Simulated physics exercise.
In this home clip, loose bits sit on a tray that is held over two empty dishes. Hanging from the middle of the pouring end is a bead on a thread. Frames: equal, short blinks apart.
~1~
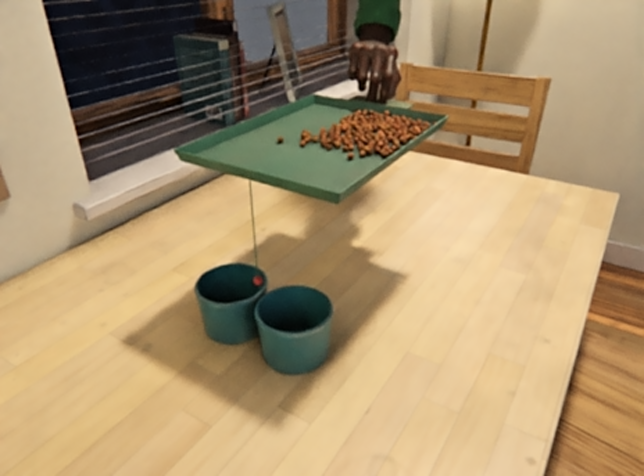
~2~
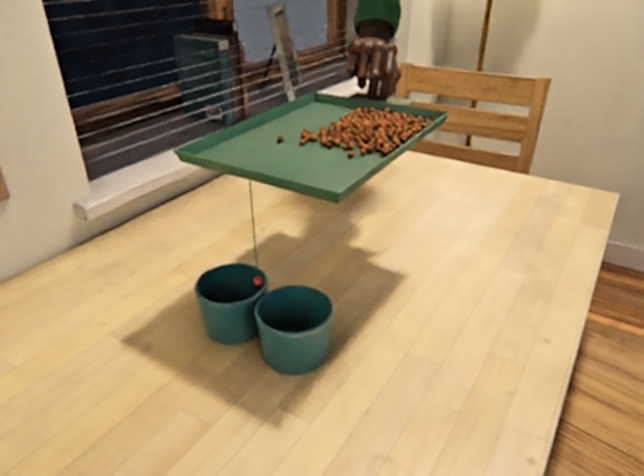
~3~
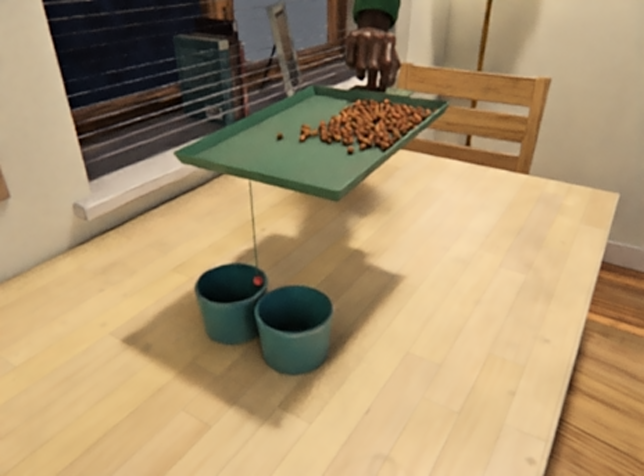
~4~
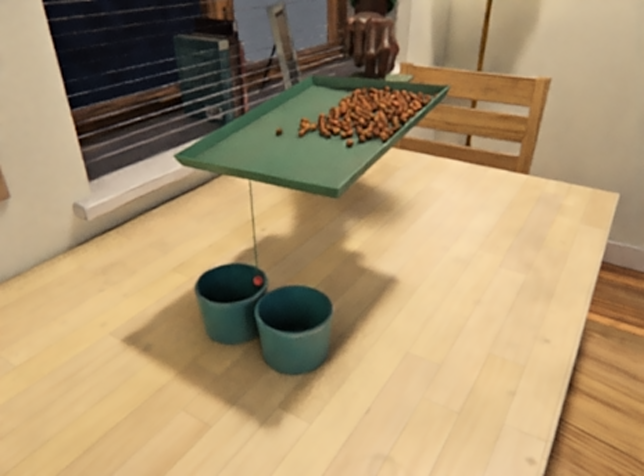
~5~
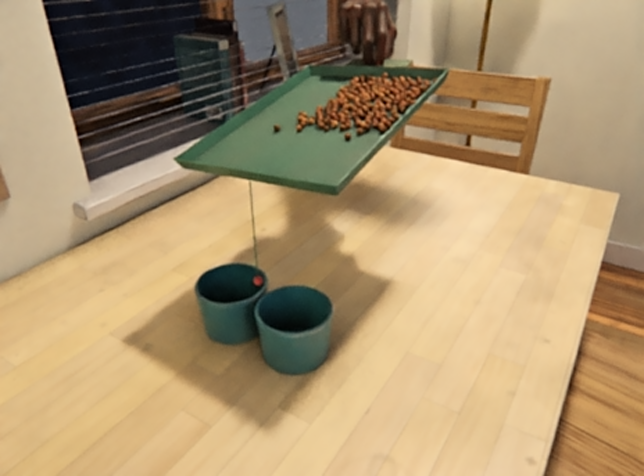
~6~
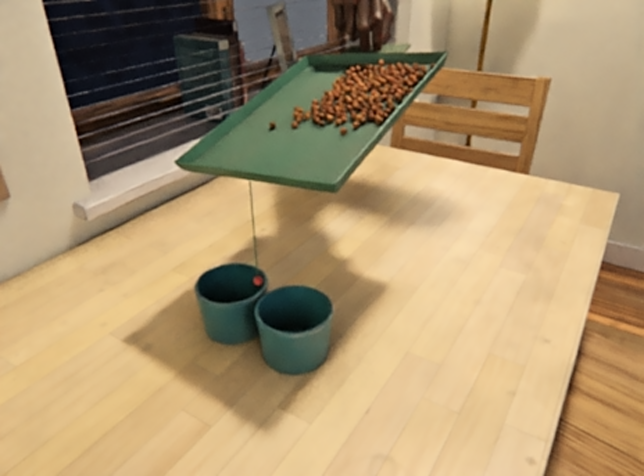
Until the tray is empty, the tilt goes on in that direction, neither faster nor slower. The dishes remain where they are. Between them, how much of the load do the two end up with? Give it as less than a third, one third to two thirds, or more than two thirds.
The result will be a low catch, beneath a third of the load.
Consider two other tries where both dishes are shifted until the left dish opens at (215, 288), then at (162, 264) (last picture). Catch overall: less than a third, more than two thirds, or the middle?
Under a third; in the middle band.
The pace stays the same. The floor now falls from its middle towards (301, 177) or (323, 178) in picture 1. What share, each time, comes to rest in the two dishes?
Lab note: Try one about 20 %, try two about 30 %.
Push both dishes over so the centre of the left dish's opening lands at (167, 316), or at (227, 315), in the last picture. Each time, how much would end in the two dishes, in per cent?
Close to 10 in a hundred, then close to 0 in a hundred.
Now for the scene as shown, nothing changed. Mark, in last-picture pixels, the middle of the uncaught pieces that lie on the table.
Estimate: Around (121, 325).
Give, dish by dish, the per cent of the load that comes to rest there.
Left 10 %, right 0 %.
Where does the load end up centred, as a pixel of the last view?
Centre at rest: Close to (141, 324).
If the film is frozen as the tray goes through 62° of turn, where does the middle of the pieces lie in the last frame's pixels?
Roughly (176, 298).
Soon after the last picture, tray tipped steeply; about a third on the tray; about half outside both; a small part in the air.
A little later, tray tipped past a quarter turn; a small part in the left dish; most outside both; a stray few in the air.
Later still, tray tipped past a quarter turn; a small part in the left dish; most outside both.
At rest, tray tipped past a quarter turn; none in the right dish; a small part in the left dish; most outside both.
